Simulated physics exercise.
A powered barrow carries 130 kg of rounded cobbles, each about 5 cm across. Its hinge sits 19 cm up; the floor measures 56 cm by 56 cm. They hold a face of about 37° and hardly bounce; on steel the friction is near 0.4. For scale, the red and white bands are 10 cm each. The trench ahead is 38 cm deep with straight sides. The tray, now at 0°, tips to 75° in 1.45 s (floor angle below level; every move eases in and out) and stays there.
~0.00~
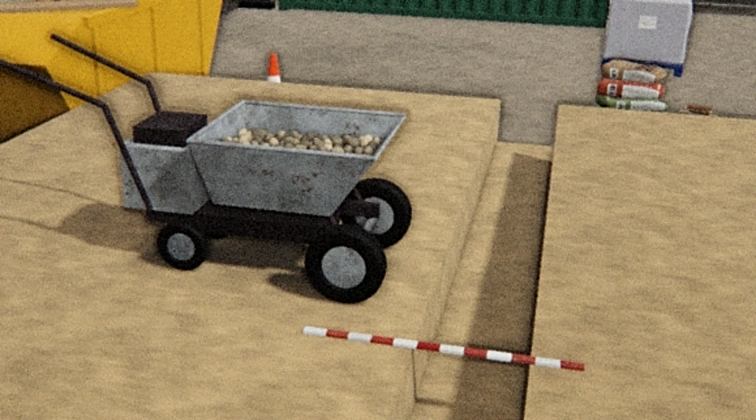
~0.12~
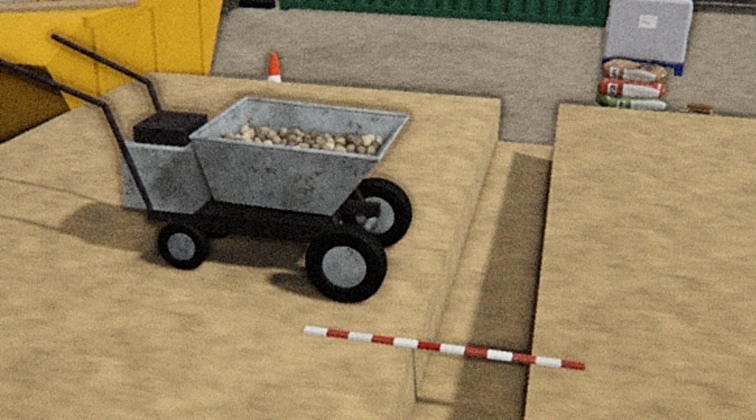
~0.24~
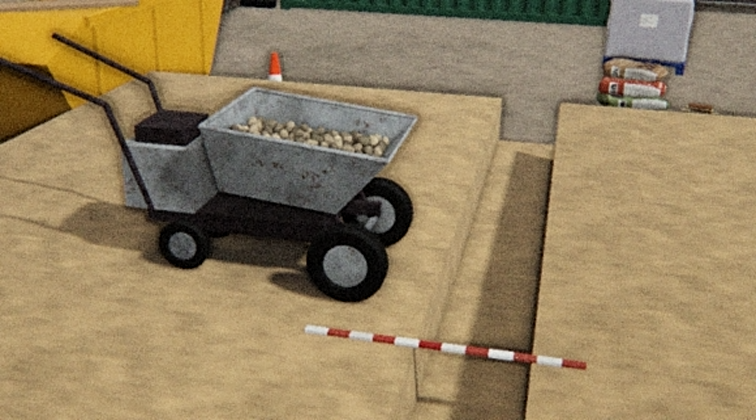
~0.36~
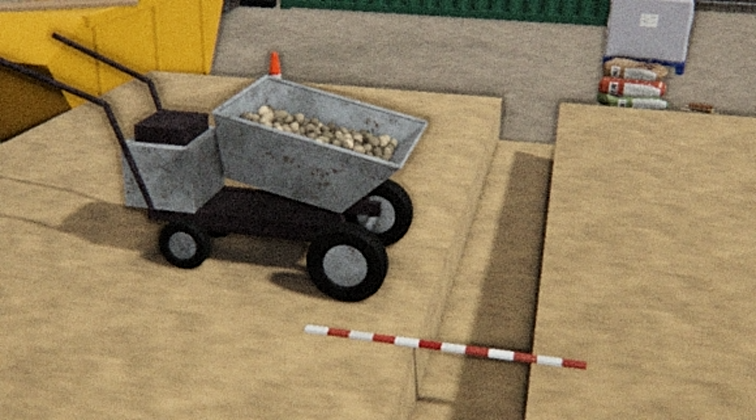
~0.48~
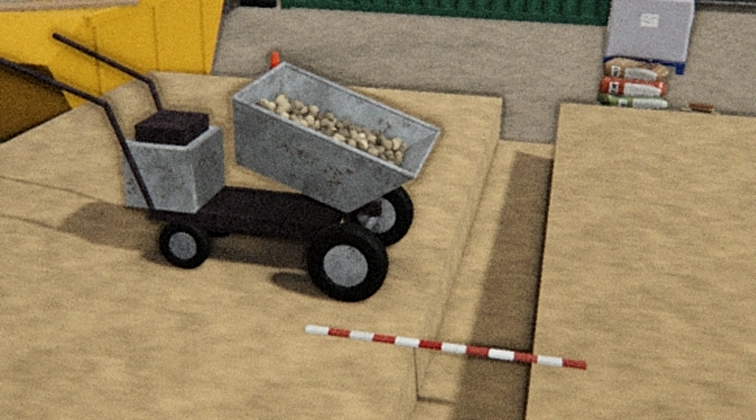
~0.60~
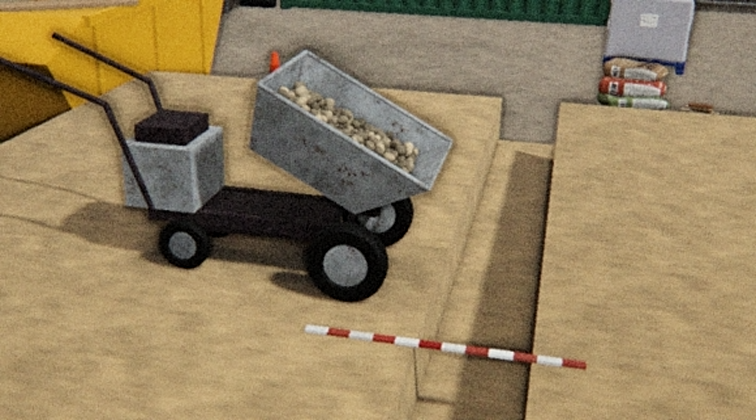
On sandy ground beside a straight-sided trench, a wheeled barrow stands still with a grey metal tray of rounded stones, and the tray tilts steadily, its rear rising and its front lip lowering toward the right.
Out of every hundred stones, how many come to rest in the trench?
About 90 per cent.
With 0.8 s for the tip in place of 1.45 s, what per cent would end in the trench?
Then about 80 per cent.
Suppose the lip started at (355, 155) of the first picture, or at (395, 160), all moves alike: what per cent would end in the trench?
Near 100 per cent from the first place, 70 from the second.
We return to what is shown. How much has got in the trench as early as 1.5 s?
About 40 per cent by then.
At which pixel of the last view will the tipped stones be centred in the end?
Near (504, 344).
After 1.1 s the floor is at 63°; 100 % in the tray; the foremost stones are at (470, 226).
After 1.5 s the floor is at 75°; 58 % in the tray, 38 % in the trench, 4 % past the trench; the foremost stones are at (570, 295).
After 1.9 s the floor is at 75°; 22 % in the tray, 68 % in the trench, 10 % past the trench; the foremost stones are at (628, 289).
After 3.8 s the floor is at 75°; 0 % in the tray, 90 % in the trench, 10 % past the trench; the foremost stones are at (666, 290).
